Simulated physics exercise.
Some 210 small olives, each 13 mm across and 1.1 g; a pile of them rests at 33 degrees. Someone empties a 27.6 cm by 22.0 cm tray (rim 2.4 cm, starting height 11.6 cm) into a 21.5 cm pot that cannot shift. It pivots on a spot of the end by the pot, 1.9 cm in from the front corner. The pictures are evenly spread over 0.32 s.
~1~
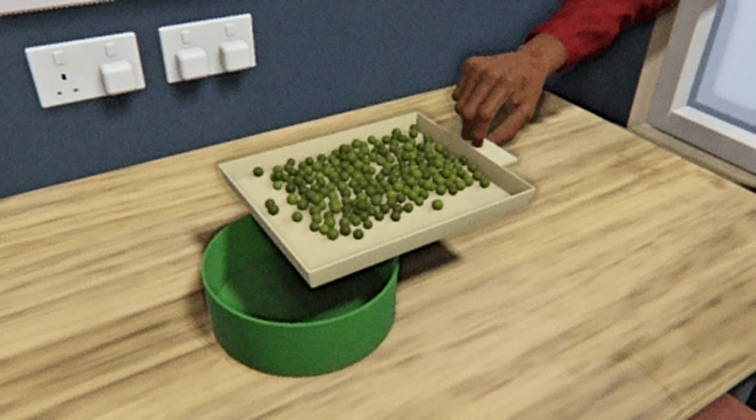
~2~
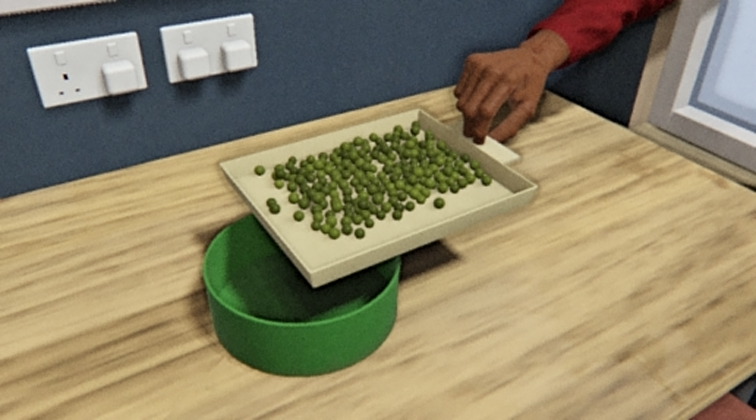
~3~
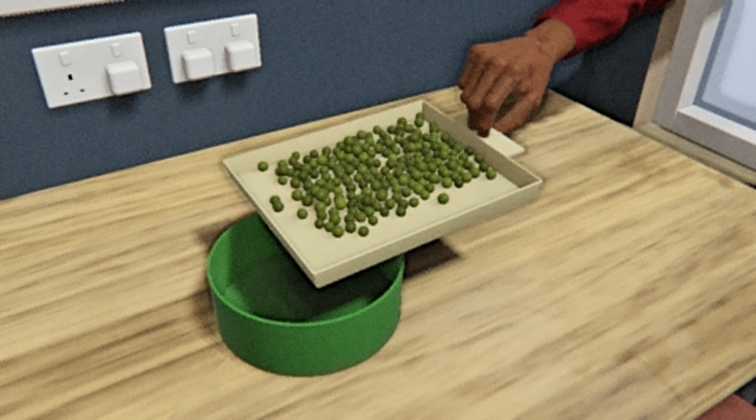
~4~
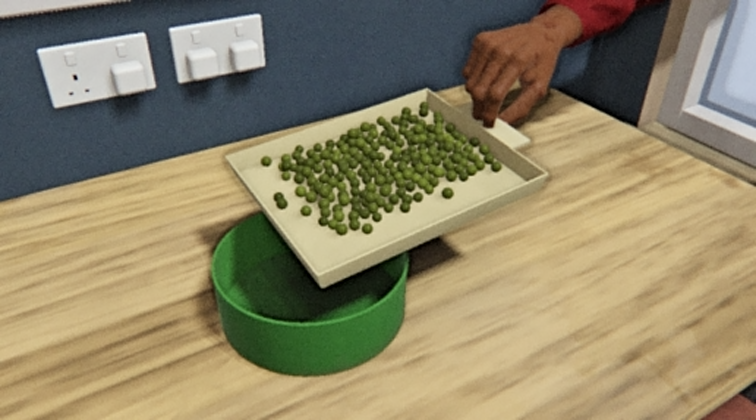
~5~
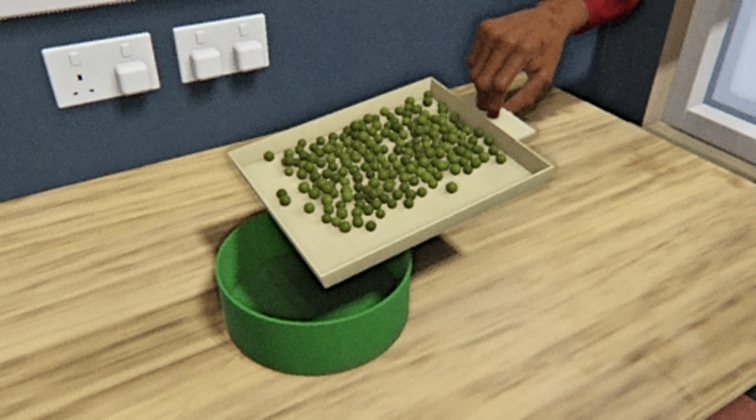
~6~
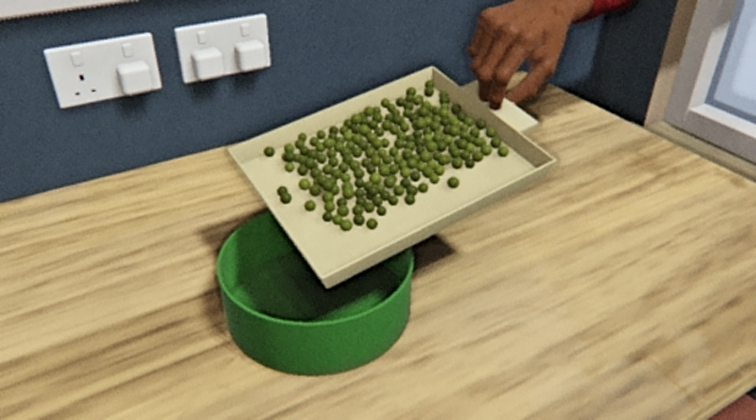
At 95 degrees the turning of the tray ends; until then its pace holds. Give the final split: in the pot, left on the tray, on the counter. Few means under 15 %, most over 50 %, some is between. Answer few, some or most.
Pot: Few, tray: Few, counter: Most.
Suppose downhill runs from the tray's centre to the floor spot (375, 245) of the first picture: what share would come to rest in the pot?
About 0 per cent.
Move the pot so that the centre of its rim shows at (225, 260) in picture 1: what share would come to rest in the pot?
Some 0 per cent.
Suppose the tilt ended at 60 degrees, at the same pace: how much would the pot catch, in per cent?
Then about 0 per cent.
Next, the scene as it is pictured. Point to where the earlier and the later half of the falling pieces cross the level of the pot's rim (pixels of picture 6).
At about (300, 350), then at (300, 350).
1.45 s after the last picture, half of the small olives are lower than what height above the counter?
Some 22 cm.
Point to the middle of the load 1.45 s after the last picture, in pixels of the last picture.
At about (327, 186).
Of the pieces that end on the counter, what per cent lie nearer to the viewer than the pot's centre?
Roughly 100 per cent.
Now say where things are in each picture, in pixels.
The first picture shows tray tilt 0 degrees, front corners at (312, 267) and (528, 188); middle of the pieces at (380, 178); pot at (301, 256).
The second picture shows tray tilt 1 degrees, front corners at (313, 268) and (530, 186); middle of the pieces at (381, 176).
The third picture shows tray tilt 3 degrees, front corners at (317, 268) and (535, 180); middle of the pieces at (385, 171).
The fourth picture shows tray tilt 6 degrees, front corners at (320, 269) and (541, 173), lowest corner left front; middle of the pieces at (389, 165).
The fifth picture shows tray tilt 9 degrees, front corners at (324, 270) and (546, 166), lowest corner left front; middle of the pieces at (393, 158).
The sixth picture shows tray tilt 11 degrees, front corners at (325, 272) and (548, 159), lowest corner left front; middle of the pieces at (394, 152); pot at (316, 255).
Then, 0.87 s after the last picture, tilt 50 degrees; the tray holds 100 %, the pot 0 %.
Then, 1.45 s after the last picture, tilt 76 degrees; the tray holds 95 %, the pot 0 %.
Then, 2.09 s after the last picture, tilt 95 degrees; the tray holds 10 %, the pot 0 %.
In the end, pot 0 %, tray 0 %, counter 100 %.
